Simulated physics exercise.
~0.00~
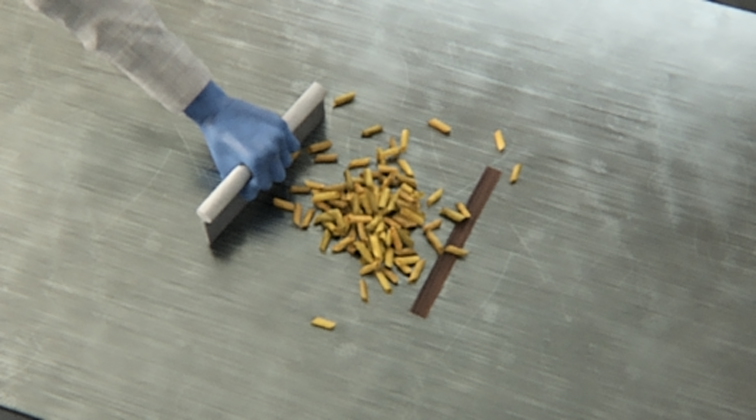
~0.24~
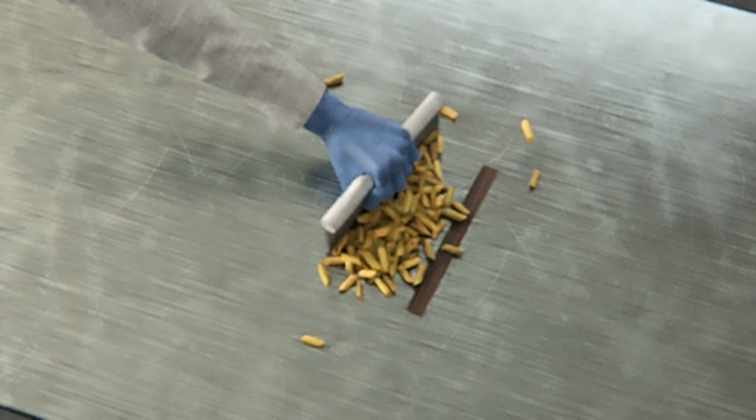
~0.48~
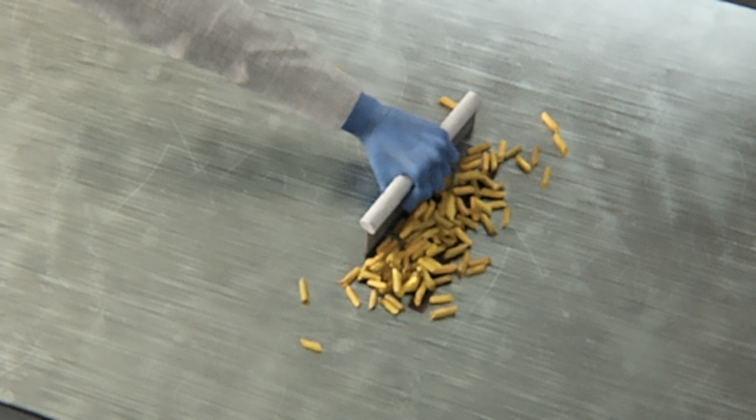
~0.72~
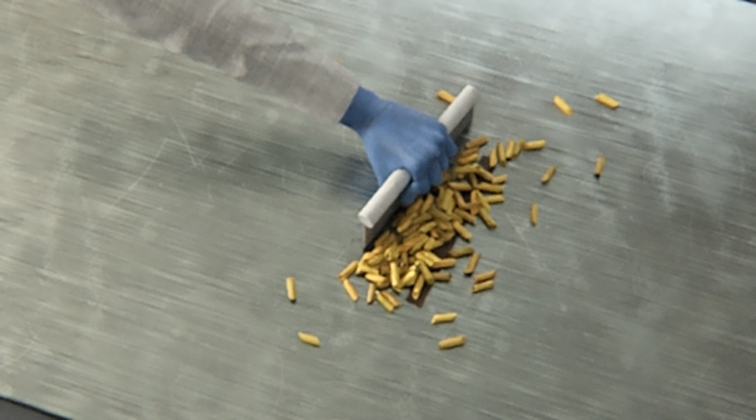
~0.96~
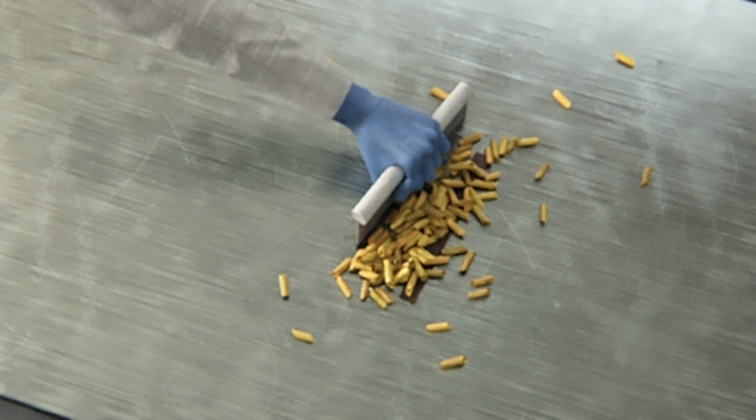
A blue-gloved hand pushing a pasta heap rightward with a scraper over a dark strip, then halting as stray pieces scatter beyond.
